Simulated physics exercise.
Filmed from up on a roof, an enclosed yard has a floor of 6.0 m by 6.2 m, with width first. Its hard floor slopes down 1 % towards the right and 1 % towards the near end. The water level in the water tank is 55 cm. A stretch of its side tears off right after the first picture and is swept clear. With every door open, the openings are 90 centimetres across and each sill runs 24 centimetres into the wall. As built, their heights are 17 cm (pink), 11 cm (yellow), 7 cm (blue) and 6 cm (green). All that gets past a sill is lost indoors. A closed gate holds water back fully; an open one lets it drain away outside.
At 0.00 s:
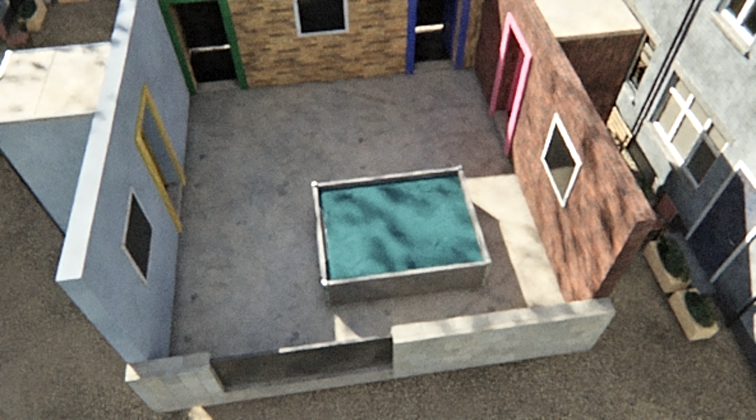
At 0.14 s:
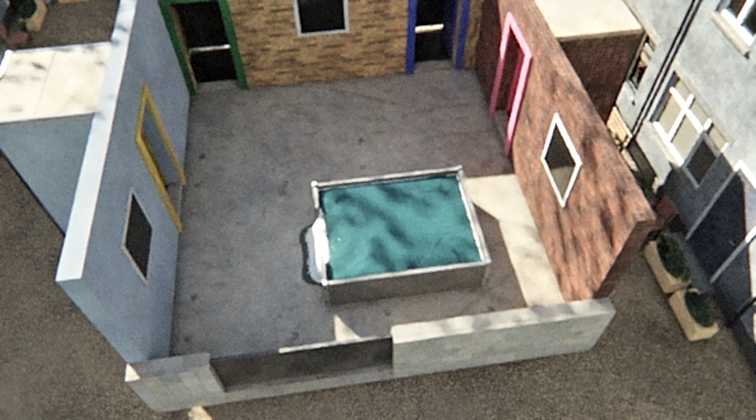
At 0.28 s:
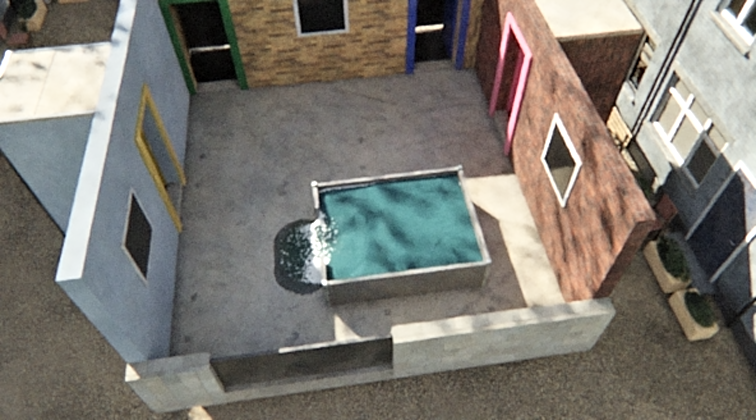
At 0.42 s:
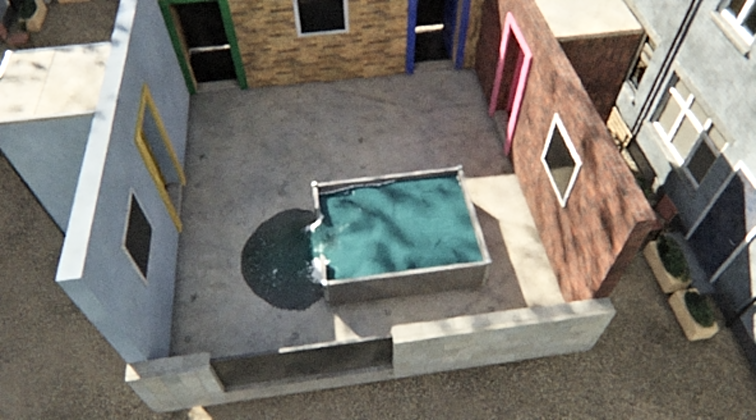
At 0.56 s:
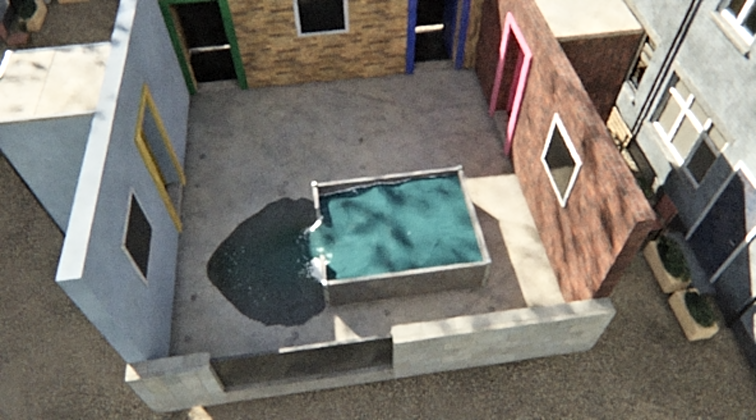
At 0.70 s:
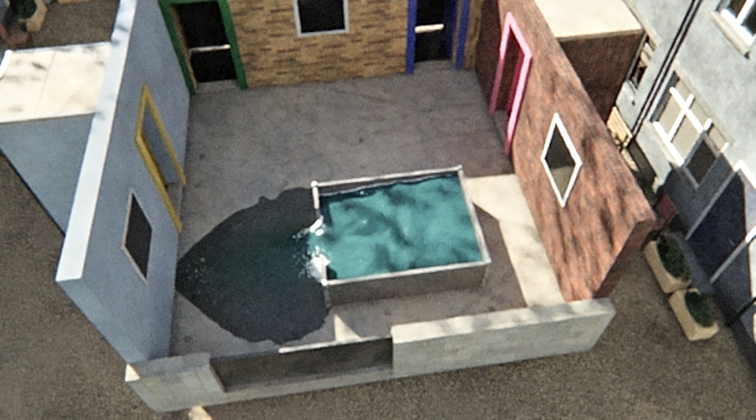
A walled yard held a tank of still green-blue water until its left side burst open, and water gushed out across the grey floor, spreading leftward in a dark, widening pool toward the blue-grey wall.
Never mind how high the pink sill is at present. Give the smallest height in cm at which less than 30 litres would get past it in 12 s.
Close to 6.5 cm is just enough.
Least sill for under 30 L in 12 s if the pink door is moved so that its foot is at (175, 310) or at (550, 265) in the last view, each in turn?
You'd want about 18 cm there first, then about 9.0 cm.
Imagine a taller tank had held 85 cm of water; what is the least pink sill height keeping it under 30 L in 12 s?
In that case, roughly 11.5 cm.
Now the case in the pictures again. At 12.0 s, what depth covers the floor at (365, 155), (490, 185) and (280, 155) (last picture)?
The three readings, in order, are 4, 11 and 3 cm.
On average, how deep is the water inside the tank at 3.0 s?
The mean depth is about 31 cm.
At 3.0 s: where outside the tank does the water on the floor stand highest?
Near pixel (168, 384).
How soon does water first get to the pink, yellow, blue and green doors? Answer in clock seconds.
Arrival: Pink 7.5 s, yellow 1.3 s, blue 6.0 s, green 2.8 s.
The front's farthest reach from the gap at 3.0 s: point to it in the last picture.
Lab note: Front tip approx. (191, 95).
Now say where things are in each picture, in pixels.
Still water, 55 cm deep, in the water tank at (397, 224); the pink door at (508, 93) is dry, in the first picture.
The front is at (309, 278), 0.3 m from the gap at (324, 246); 0.2 m2 of floor is wet, 55 cm left at the back, in the second picture.
The front is at (283, 278), 0.7 m from the gap at (324, 247); 0.8 m2 of floor is wet, 55 cm left at the back, in the third picture.
Water pours out at (324, 248) and has run 1.2 m, to (248, 273); about 6 cm deep outside, 55 cm at the back, in the fourth picture.
The front is at (214, 274), 1.8 m from the gap at (324, 247); 2.7 m2 of floor is wet, 55 cm left at the back, in the fifth picture.
The gap is at (324, 247), the front 2.4 m out at (176, 275); the back of the water tank holds 55 cm; 3.9 m in a straight line remain to the pink door at (508, 93), in the sixth picture.
After 1.4 s water covers 20 % of the floor, deepest (28 cm) near (311, 250); it has not reached the pink door.
After 3.0 s water covers 35 % of the floor, deepest (30 cm) near (168, 384); it has not reached the pink door.
After 12.0 s water covers 95 % of the floor, deepest (13 cm) near (519, 191); 11 cm at the pink door, 0 litres in over its 17 cm sill.
At the pink door as built, the water arrived by 7.3 s and peaked near 11 cm at 11.6 s.
With a sill of 6 cm, 37 litres would have come in within the 12 s; with 7 cm, 24 litres. So under 30 litres takes about 6.5 cm.
